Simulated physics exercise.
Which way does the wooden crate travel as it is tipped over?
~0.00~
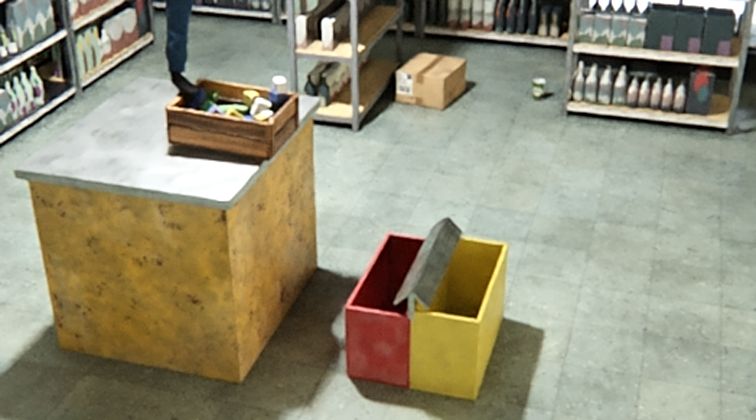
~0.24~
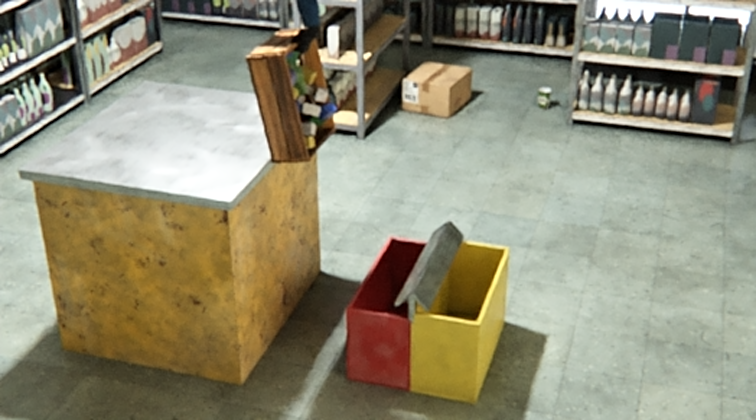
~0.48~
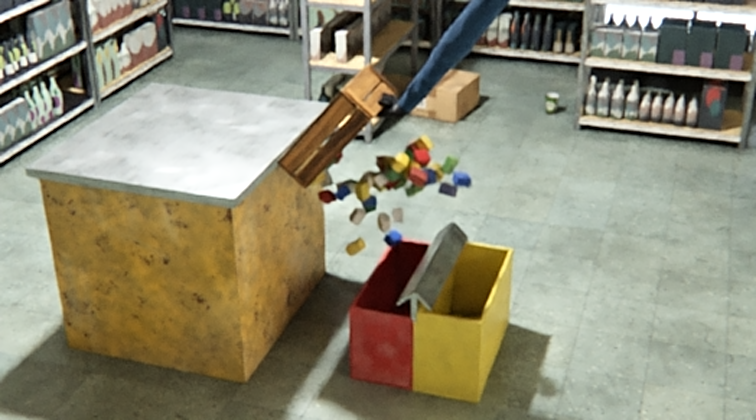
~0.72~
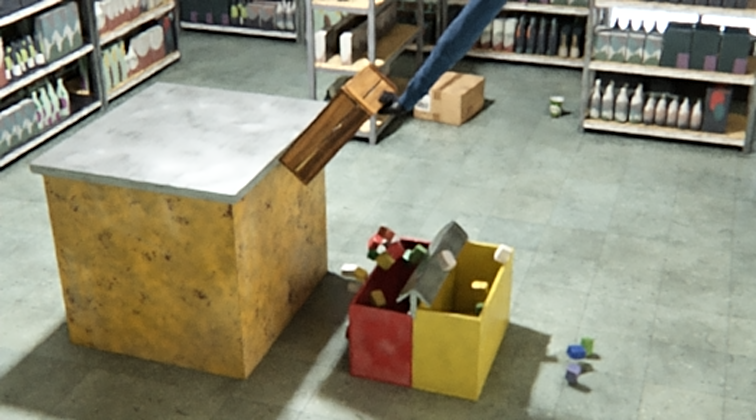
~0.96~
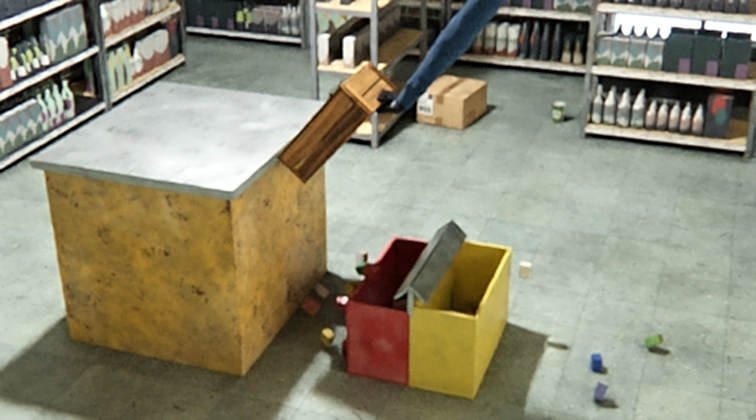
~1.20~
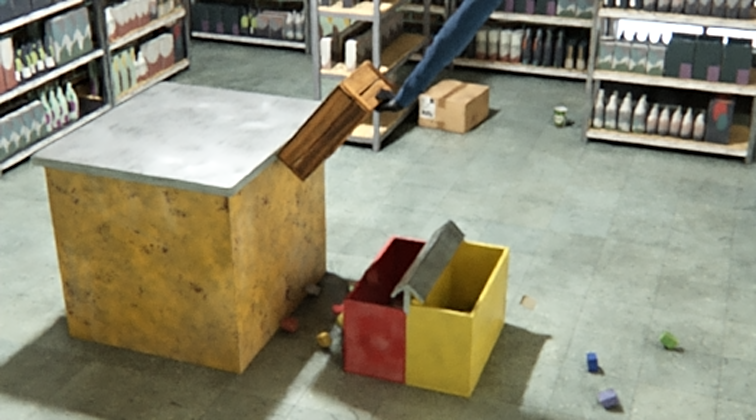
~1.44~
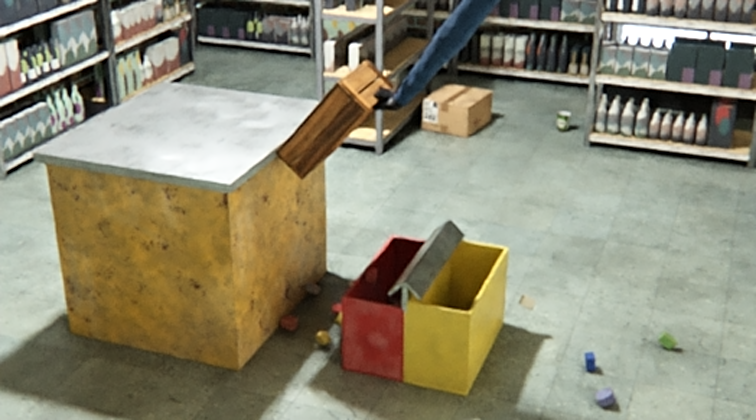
The wooden crate moves to the right, ending up tipped over the right edge of the bench.
